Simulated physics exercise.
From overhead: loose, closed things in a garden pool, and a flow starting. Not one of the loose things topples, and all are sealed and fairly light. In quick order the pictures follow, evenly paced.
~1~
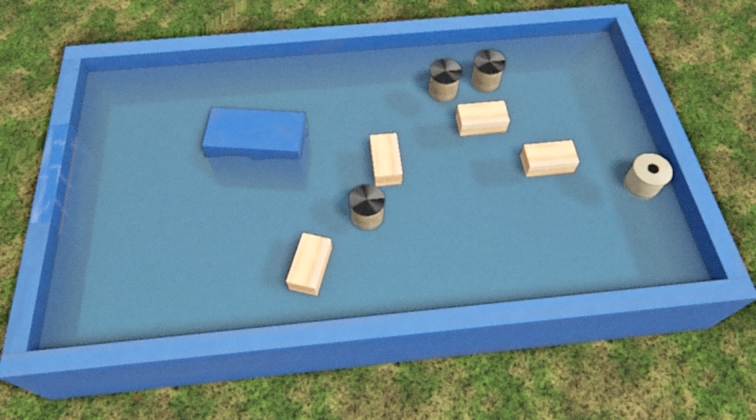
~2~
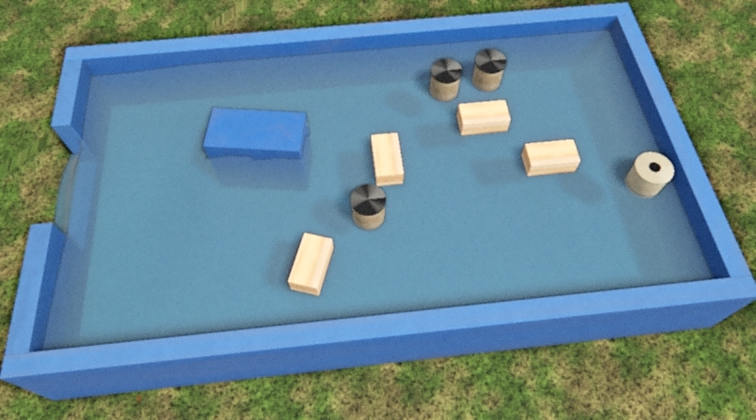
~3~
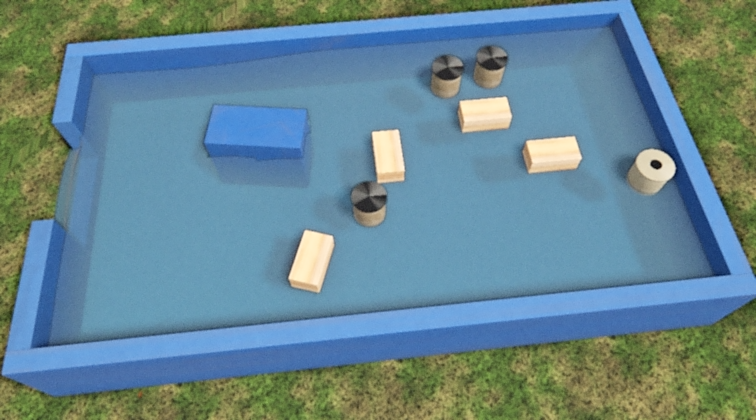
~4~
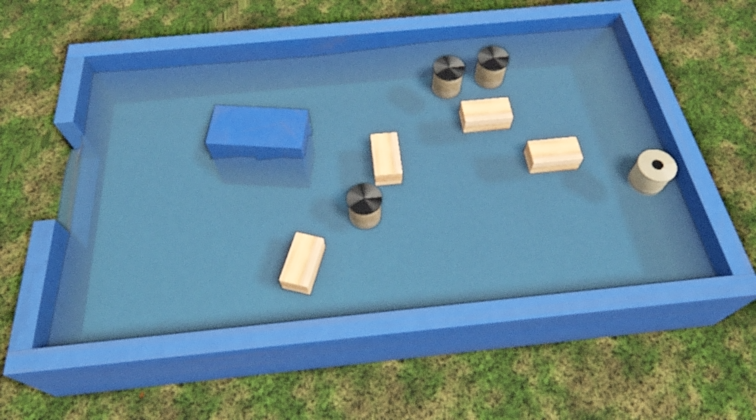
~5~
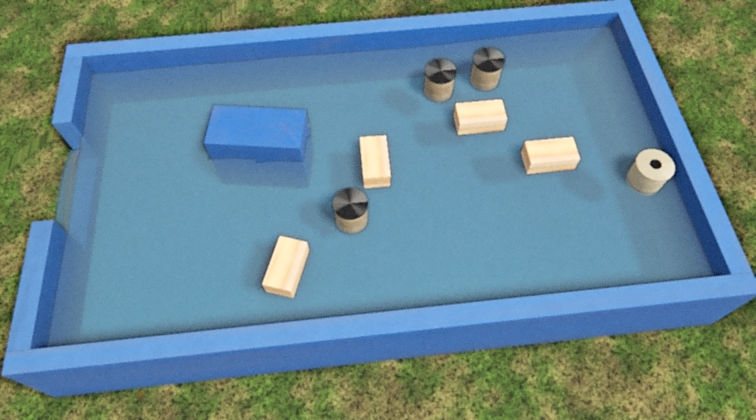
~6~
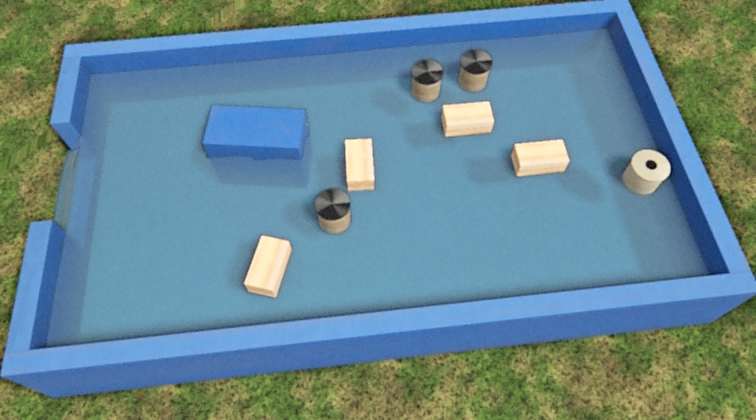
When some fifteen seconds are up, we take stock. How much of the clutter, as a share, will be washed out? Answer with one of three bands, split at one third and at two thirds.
One third to two thirds.
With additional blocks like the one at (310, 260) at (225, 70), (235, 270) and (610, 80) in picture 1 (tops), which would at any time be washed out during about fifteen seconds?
Okay, one at a time: Gets out, next gets out, last does not get out.
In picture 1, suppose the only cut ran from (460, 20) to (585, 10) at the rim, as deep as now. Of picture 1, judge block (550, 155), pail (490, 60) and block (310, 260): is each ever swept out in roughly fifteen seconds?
The three read escape, escape and no escape, respectively.
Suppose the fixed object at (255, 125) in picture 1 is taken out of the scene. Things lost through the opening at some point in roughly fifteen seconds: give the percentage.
40 per cent.
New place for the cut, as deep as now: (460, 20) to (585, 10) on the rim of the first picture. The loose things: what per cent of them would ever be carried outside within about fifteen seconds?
That would be near 90 per cent of the things.
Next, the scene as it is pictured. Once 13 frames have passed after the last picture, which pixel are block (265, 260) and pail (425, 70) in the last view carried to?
I'd expect them close to (130, 258) and (359, 82).
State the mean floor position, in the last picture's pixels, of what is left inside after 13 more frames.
In the last view, somewhere about (364, 194).
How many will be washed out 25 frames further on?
It comes to 2.
A moment on, 0 of 8 are out; 8 afloat.
Next, 0 of 8 are out; 8 afloat.
Later, 2 of 8 are out; 6 afloat.
In the end, 3 of 8 are out; 5 afloat.
